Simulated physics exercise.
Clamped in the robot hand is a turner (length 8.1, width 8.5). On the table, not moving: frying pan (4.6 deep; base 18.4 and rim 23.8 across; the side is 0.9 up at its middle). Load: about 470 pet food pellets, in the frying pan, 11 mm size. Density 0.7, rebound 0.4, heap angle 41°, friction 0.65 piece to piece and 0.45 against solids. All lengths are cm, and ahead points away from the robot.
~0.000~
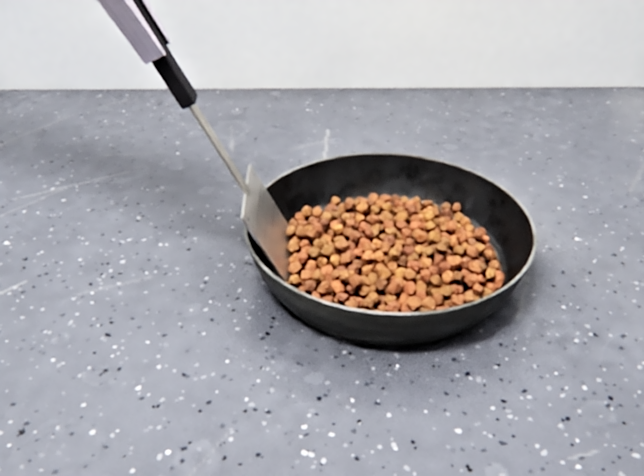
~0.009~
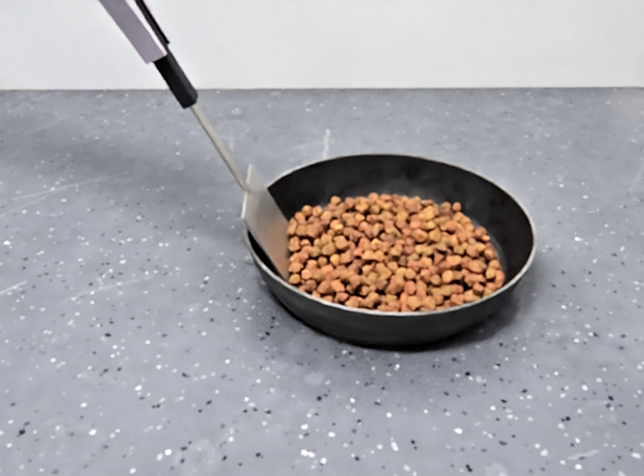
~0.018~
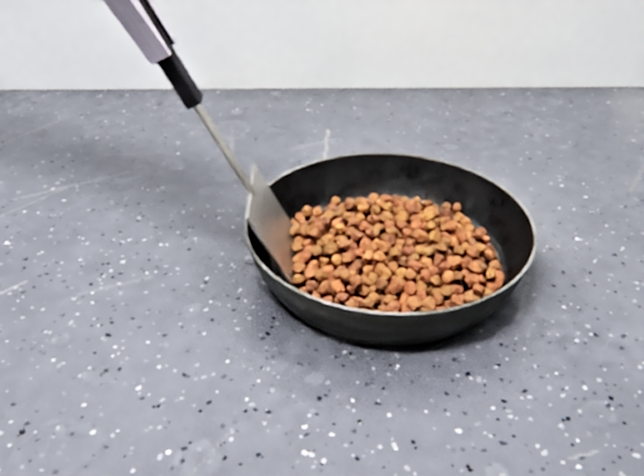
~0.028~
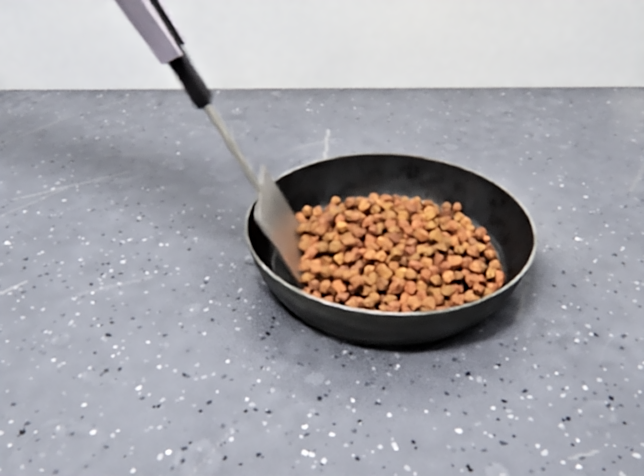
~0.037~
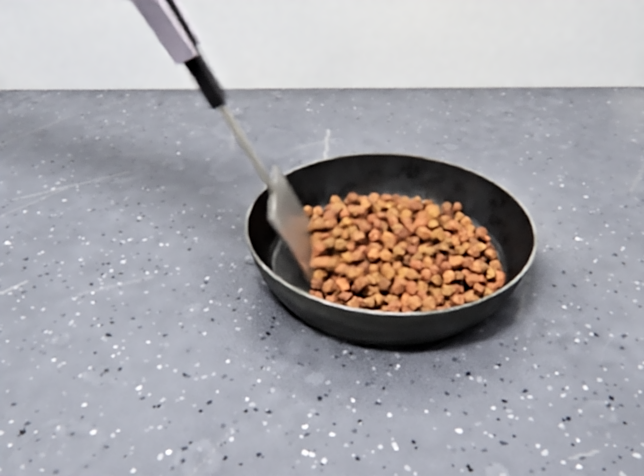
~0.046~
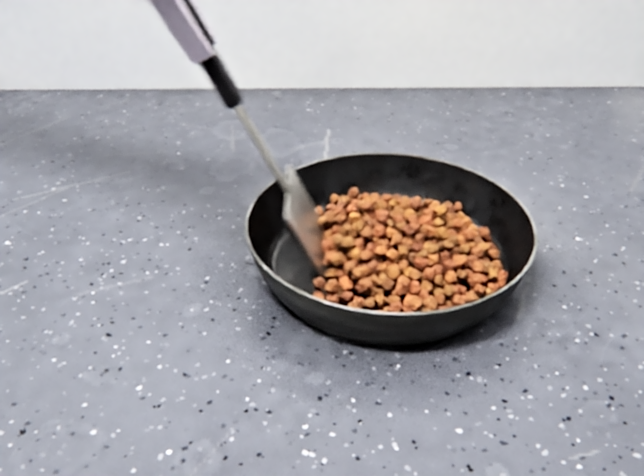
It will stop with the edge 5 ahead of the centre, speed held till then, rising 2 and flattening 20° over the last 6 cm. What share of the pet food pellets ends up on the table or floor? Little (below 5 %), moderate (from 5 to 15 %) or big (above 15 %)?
A moderate share, from 5 to 15 %, ends on the table or floor.
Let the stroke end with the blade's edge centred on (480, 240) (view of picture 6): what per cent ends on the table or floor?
About 25 per cent.
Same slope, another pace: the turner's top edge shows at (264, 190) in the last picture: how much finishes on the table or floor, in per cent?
Some 0 per cent.
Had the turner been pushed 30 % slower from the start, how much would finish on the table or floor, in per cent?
In that case some 5 per cent.
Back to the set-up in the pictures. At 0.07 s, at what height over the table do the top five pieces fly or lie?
Some 6 cm.
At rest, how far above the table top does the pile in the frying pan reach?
Some 5.5 cm.
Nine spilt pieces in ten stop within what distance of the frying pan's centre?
Roughly 30 cm.
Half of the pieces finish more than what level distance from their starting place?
Some 3 cm.
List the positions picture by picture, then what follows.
Turner top edge at (246, 190), sloping 64°; upper third of the load around (380, 247), from x 290 to 500, top at y 200; 474 in the frying pan, in the first picture.
Turner top edge at (247, 190), sloping 64°; upper third of the load around (380, 246), from x 290 to 500, top at y 200, in the second picture.
Turner top edge at (251, 190), sloping 64°; upper third of the load around (380, 245), from x 295 to 500, top at y 200, in the third picture.
Turner top edge at (260, 190), sloping 64°; upper third of the load around (379, 244), from x 295 to 500, top at y 200, in the fourth picture.
Turner top edge at (273, 190), sloping 64°; upper third of the load around (376, 244), from x 295 to 500, top at y 200, in the fifth picture.
Turner top edge at (288, 190), sloping 64°; upper third of the load around (381, 241), from x 295 to 500, top at y 195; 474 in the frying pan, in the sixth picture.
After 0.07 s, sloping 63°, highest piece 6 above the table; 474 in the frying pan.
After 0.09 s, sloping 57°, highest piece 7 above the table; 474 in the frying pan.
After 0.30 s, sloping 44°, highest piece 6 above the table; 439 in the frying pan, 27 on the table or floor, 8 on the blade or in flight.
After 1.35 s, sloping 44°, highest piece 5 above the table; 439 in the frying pan, 35 on the table or floor.
At rest, 439 in the frying pan, 35 on the table or floor. That is 7 % on the table or floor.
